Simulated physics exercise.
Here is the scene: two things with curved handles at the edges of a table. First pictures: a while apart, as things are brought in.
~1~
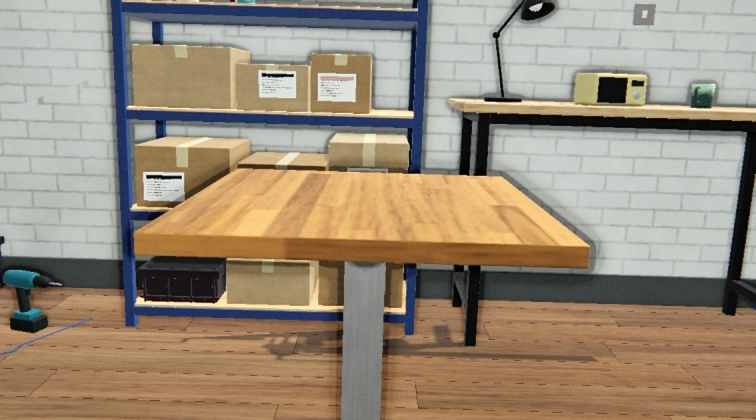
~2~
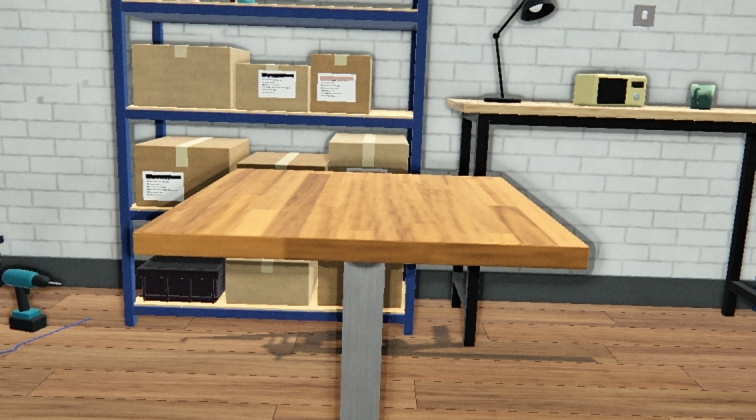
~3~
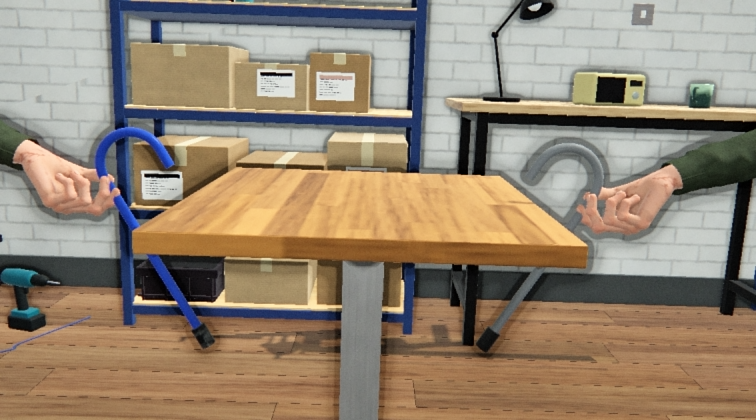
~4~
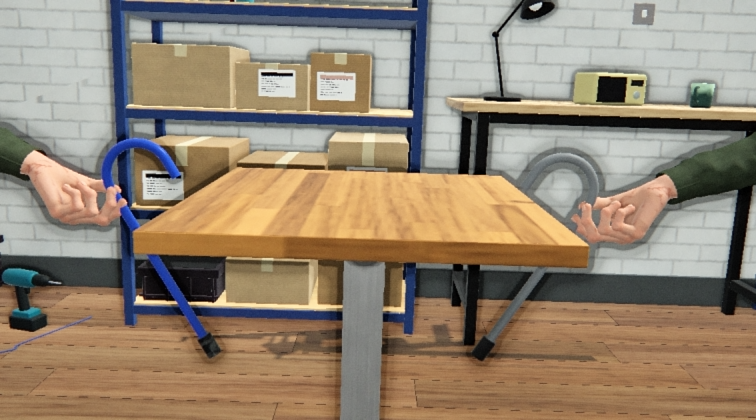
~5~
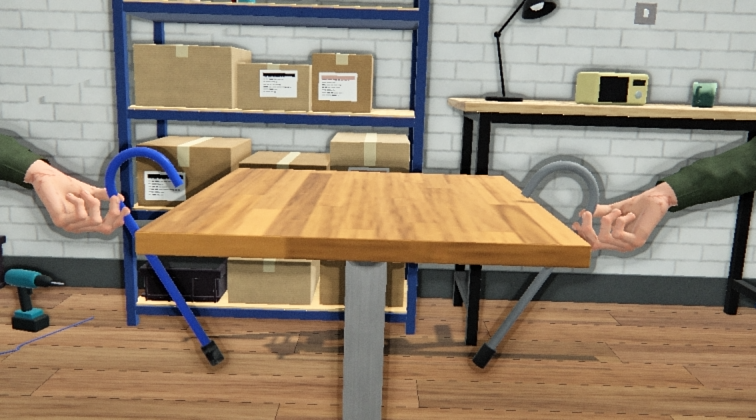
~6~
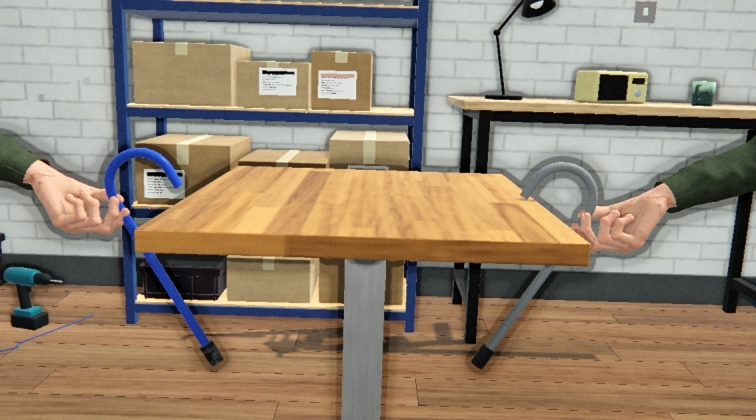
Two hands brought in curved-handled canes, a blue one on the left and a grey one on the right, to the edges of a bare wooden table, then held them there, barely moving.
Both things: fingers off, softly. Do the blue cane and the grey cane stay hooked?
In the end my guess is the blue cane falls free, my guess is the grey cane holds fast.
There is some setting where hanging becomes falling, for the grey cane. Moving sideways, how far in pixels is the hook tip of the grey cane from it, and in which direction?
About 12 pixels, to the right.
Then, 0.30 s after the last picture, blue cane falling; grey cane at rest near (518, 262).
At rest, the blue cane slips off; the grey cane hangs from the table, near (517, 262).
